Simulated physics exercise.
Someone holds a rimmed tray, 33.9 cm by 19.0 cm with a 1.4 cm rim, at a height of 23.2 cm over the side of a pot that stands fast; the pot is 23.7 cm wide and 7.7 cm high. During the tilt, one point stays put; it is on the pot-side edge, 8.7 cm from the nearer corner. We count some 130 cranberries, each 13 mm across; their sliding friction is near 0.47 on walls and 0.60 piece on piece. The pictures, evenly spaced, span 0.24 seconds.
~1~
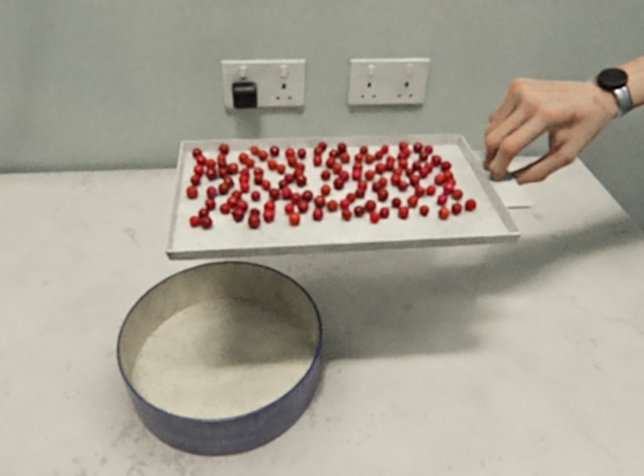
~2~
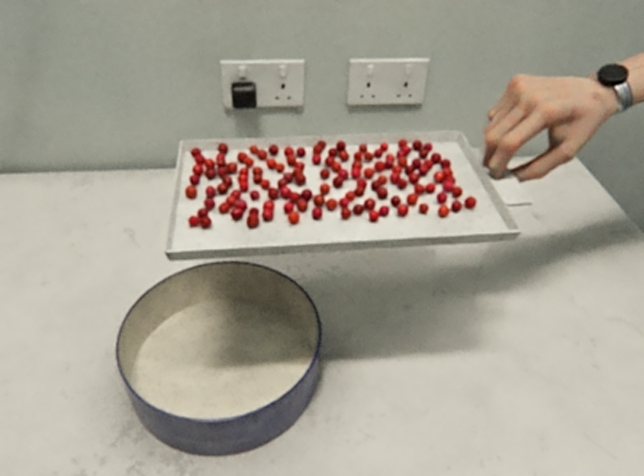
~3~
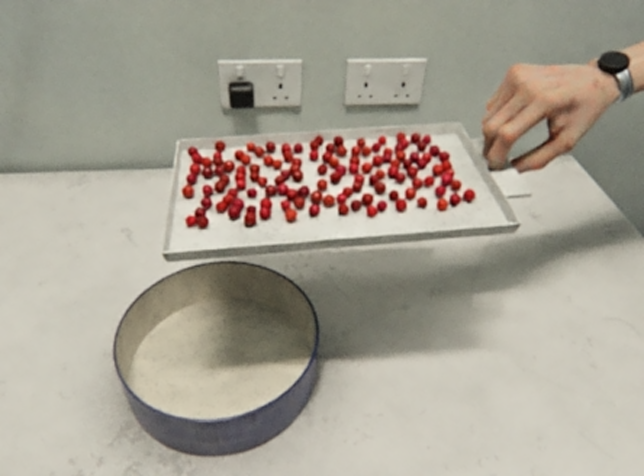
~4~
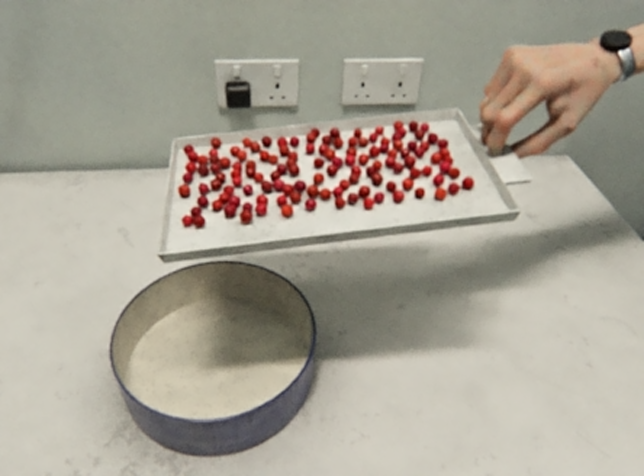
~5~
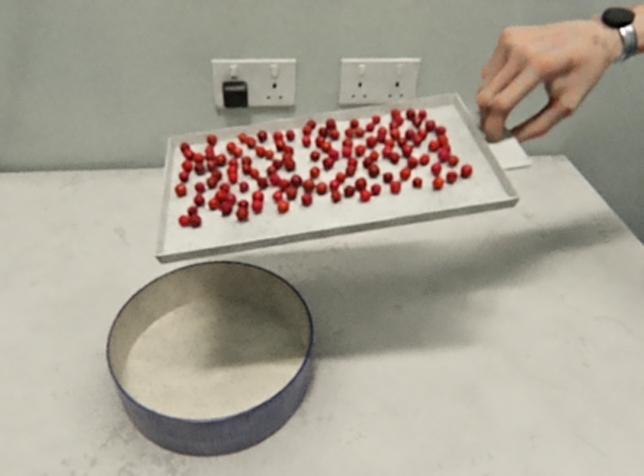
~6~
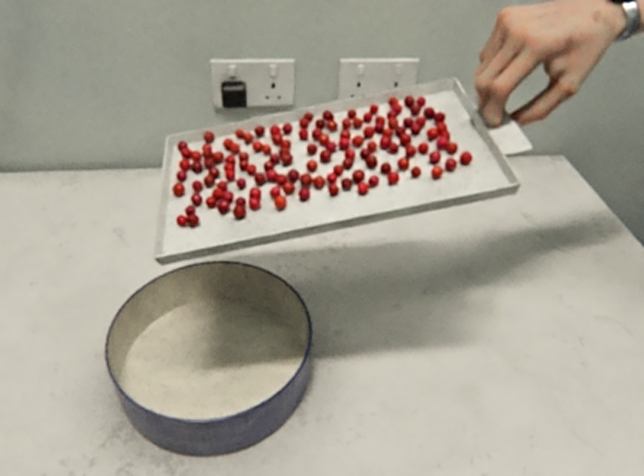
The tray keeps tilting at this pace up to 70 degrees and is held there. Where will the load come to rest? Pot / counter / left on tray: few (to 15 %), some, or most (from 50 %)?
Pot = few, counter = few, tray = most.
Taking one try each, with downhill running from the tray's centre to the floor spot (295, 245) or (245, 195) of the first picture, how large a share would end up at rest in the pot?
5 and 0 %.
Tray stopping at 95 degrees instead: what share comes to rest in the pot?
It would land at about 75 percent.
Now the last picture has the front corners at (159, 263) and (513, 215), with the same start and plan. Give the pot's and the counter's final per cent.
The pot gets 5 and the counter 0.
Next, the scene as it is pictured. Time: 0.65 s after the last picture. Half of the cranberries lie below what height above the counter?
The halfway mark is near 28 cm.
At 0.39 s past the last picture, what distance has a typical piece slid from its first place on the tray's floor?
By then it sits near 10 cm from where it began.
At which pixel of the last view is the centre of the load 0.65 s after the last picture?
I'd put it close to (181, 190).
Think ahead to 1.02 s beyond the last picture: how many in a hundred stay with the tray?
About 85 per cent.
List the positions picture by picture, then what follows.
In the first picture, tray tilt 0 degrees, front corners at (168, 249) and (519, 232); middle of the pieces at (326, 175); pot at (222, 330).
In the second picture, tray tilt 1 degrees, front corners at (167, 249) and (519, 229); middle of the pieces at (325, 174).
In the third picture, tray tilt 3 degrees, front corners at (165, 250) and (518, 222); middle of the pieces at (322, 170).
In the fourth picture, tray tilt 6 degrees, front corners at (161, 252) and (518, 209), lowest corner left front; middle of the pieces at (319, 163).
In the fifth picture, tray tilt 9 degrees, front corners at (157, 253) and (517, 195), lowest corner left front; middle of the pieces at (315, 156).
In the sixth picture, tray tilt 12 degrees, front corners at (156, 255) and (518, 182), lowest corner left front; middle of the pieces at (312, 149); pot at (211, 330).
Then, 0.39 s after the last picture, tilt 40 degrees; the tray holds 100 %, the pot 0 %.
Then, 0.65 s after the last picture, tilt 59 degrees; the tray holds 95 %, the pot 0 %.
Then, 1.02 s after the last picture, tilt 70 degrees; the tray holds 85 %, the pot 10 %.
In the end, pot 10 %, counter 5 %, tray 85 %.
